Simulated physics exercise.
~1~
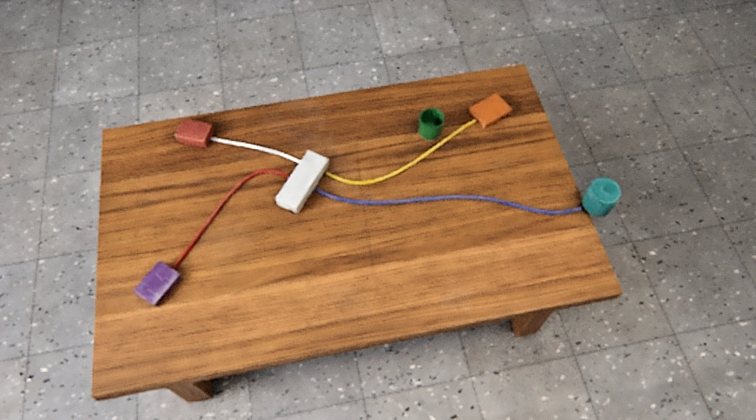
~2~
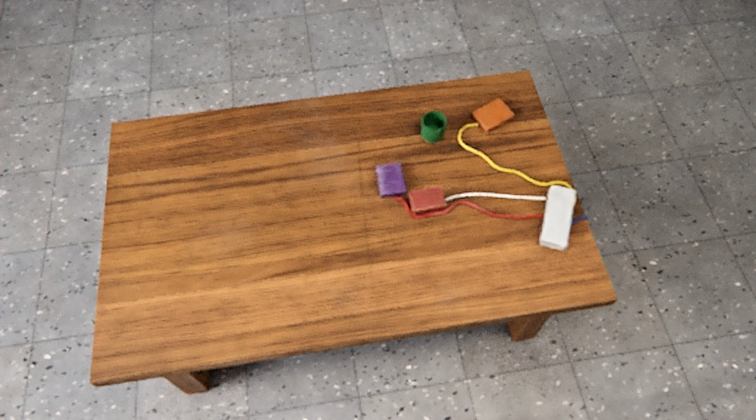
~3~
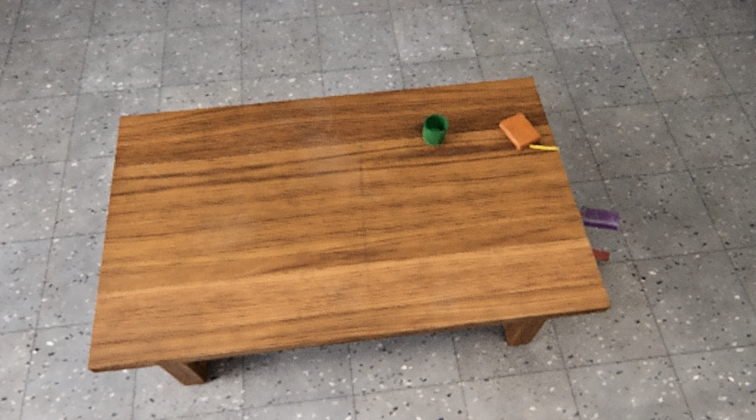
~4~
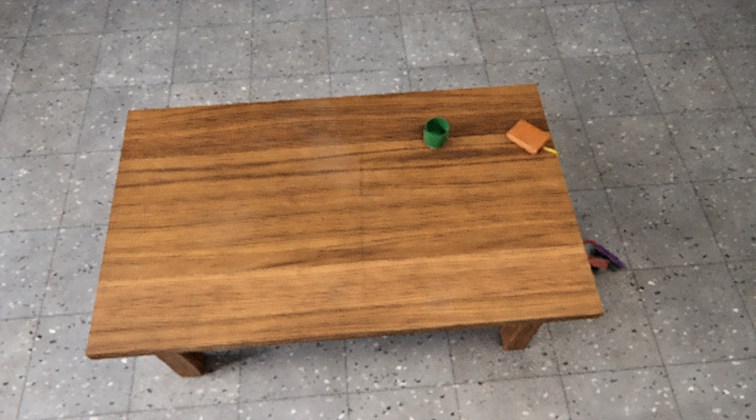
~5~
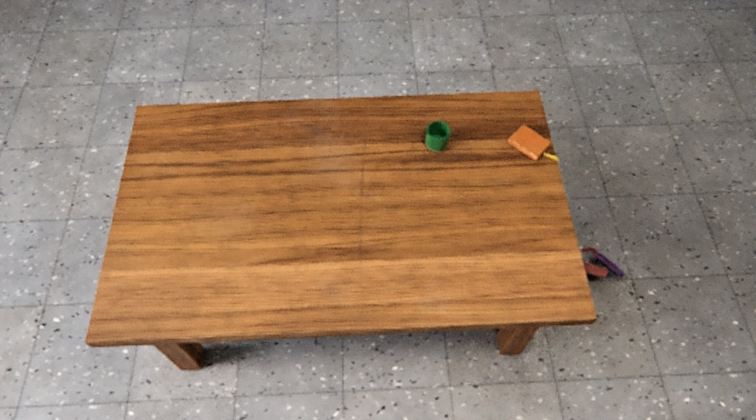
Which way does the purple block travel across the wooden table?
The purple block moves to the right, crossing the table and going over its right edge.
